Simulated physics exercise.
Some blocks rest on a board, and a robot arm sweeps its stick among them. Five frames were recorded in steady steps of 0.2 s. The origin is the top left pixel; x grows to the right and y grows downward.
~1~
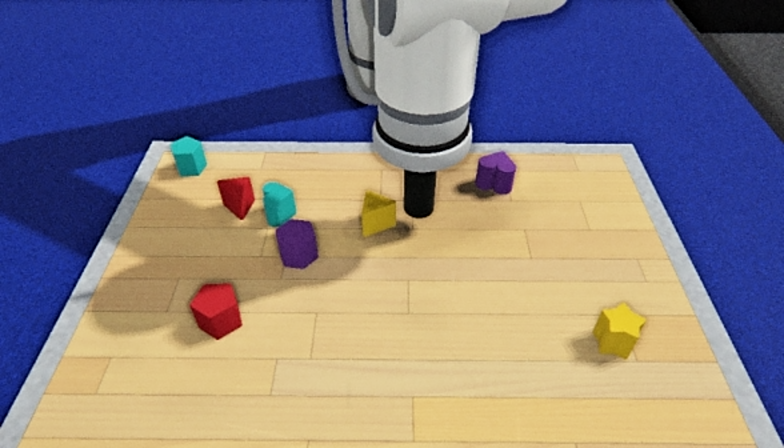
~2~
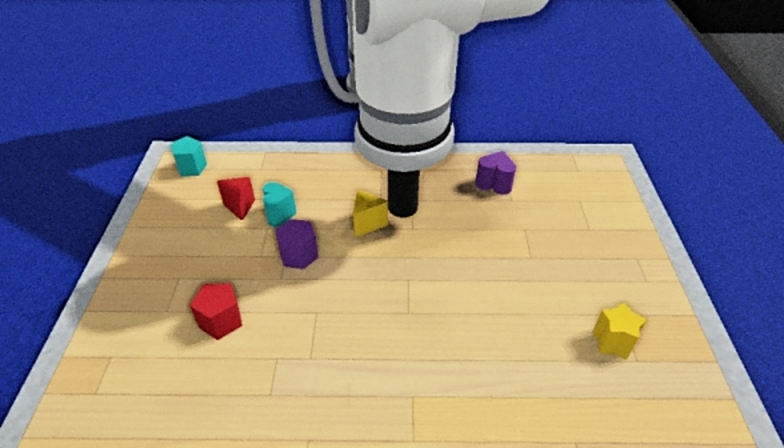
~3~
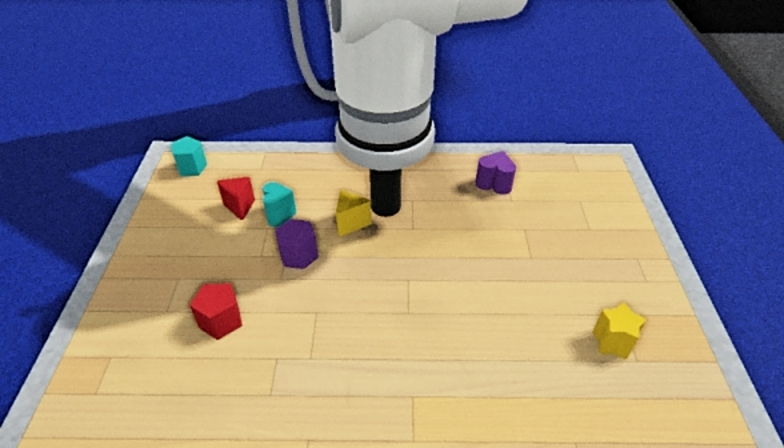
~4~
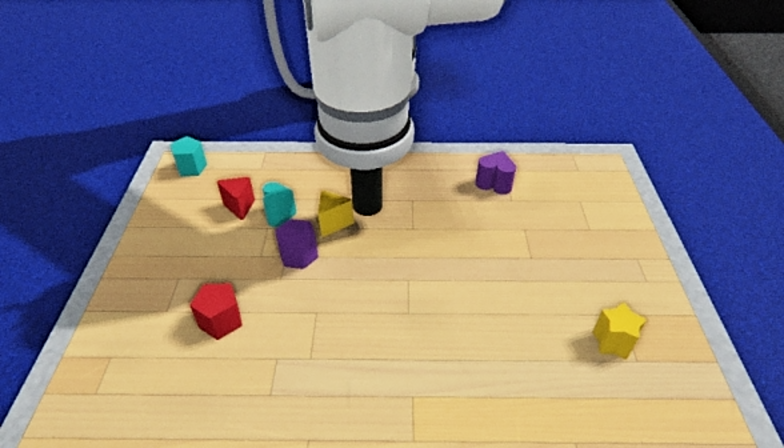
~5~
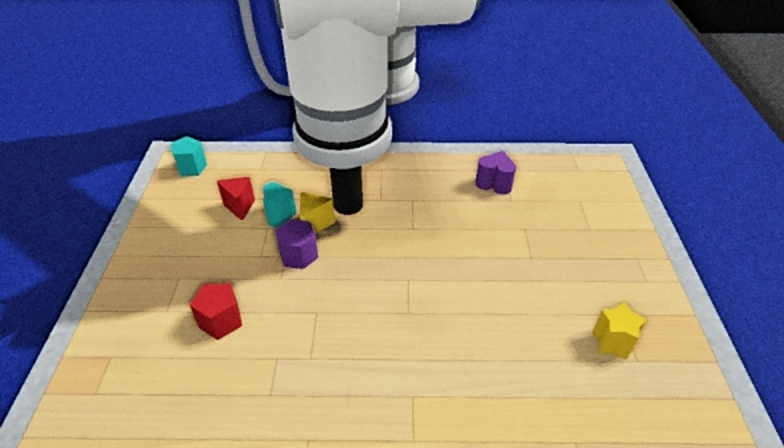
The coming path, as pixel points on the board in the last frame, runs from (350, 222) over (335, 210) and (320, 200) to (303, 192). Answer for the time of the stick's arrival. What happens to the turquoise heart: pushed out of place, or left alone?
The turquoise heart keeps its place.
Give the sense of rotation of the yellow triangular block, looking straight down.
Overhead view: Anti-clockwise.
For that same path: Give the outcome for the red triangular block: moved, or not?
Its place stays the same.
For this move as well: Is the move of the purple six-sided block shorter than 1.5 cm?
Yes.
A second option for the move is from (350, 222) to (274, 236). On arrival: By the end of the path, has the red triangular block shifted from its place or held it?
That block slides.
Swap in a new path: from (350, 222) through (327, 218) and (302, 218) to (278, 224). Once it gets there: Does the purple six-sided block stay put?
Yes, that is how it ends up.
On the path given first. Halfway along, stick (326, 188); yellow triangular block (302, 196), turned 65° anticlockwise.
At the end, stick (300, 176); red triangular block in place; turquoise heart in place; purple six-sided block in place; yellow triangular block (302, 193), turned 100° anticlockwise.
